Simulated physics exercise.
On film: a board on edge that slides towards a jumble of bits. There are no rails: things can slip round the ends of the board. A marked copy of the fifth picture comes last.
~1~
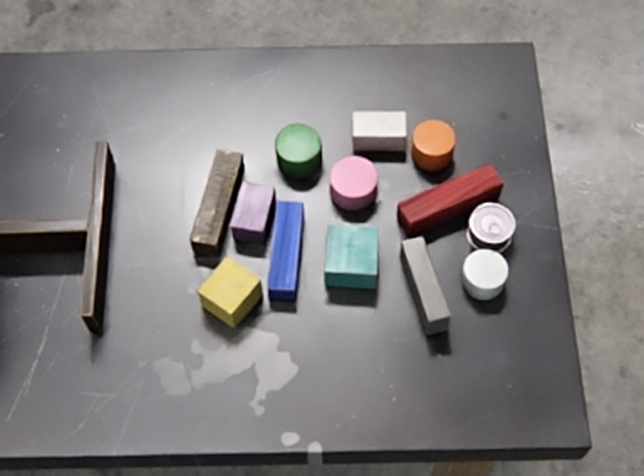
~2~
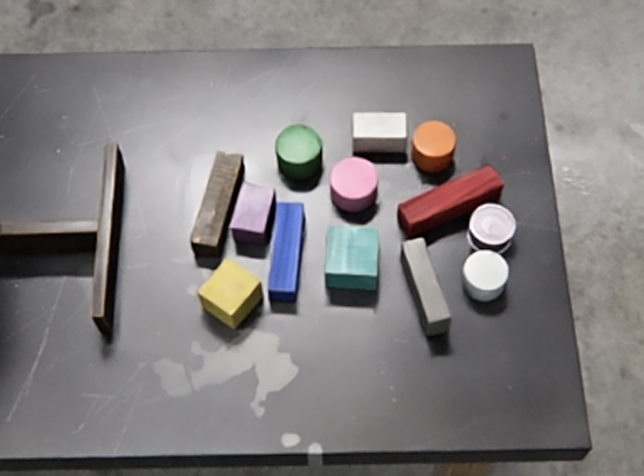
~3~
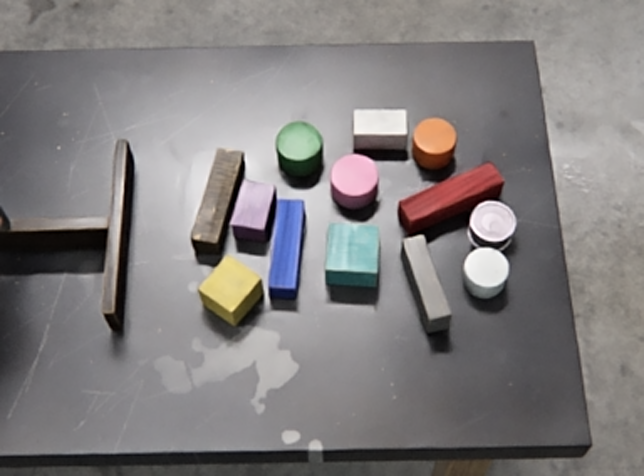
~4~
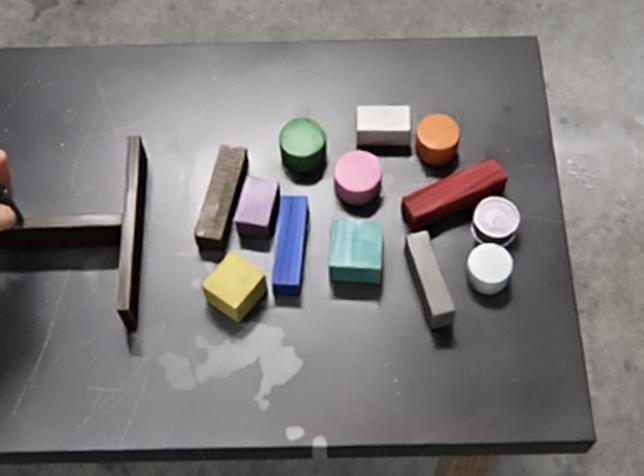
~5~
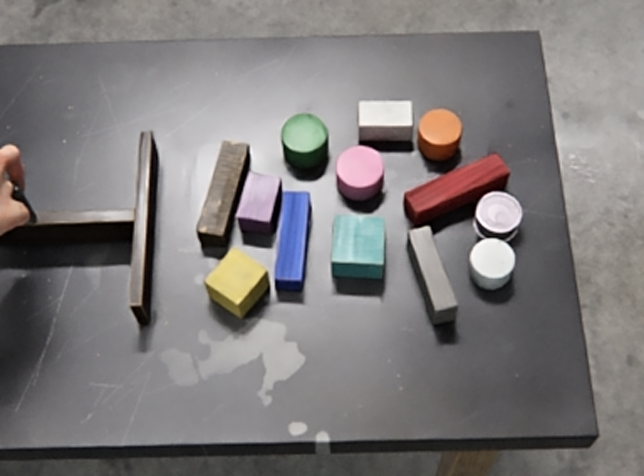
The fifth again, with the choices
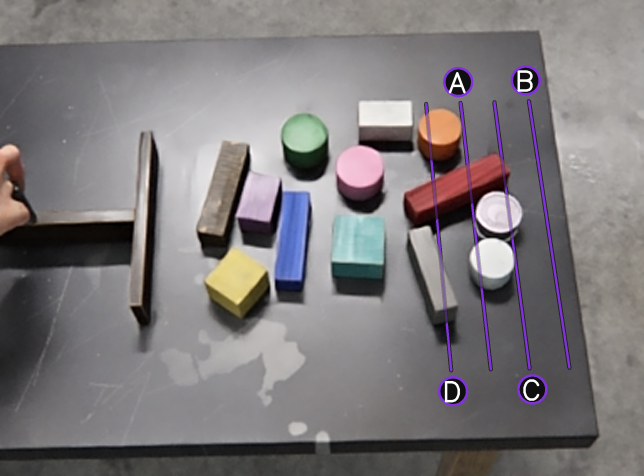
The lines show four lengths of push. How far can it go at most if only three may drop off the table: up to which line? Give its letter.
As far as mark D.
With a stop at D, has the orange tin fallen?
By then, no.
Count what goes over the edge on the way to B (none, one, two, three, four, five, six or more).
In all, six or more.
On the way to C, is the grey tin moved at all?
Yes.
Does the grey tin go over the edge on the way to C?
By then, yes.
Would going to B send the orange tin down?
No.
On the marked copy, A at (475, 227); B at (548, 225); C at (511, 226); D at (438, 228).
With D. Early on, board (246, 212); yellow block (283, 280); turquoise block (368, 248).
Further on, board (351, 209); white tin (537, 272); grey tin (509, 219).
At the end, board (435, 207); grey tin over the edge; grey bar over the edge; three fallen.
As for the rest, A drops five; B drops nine; C drops six.
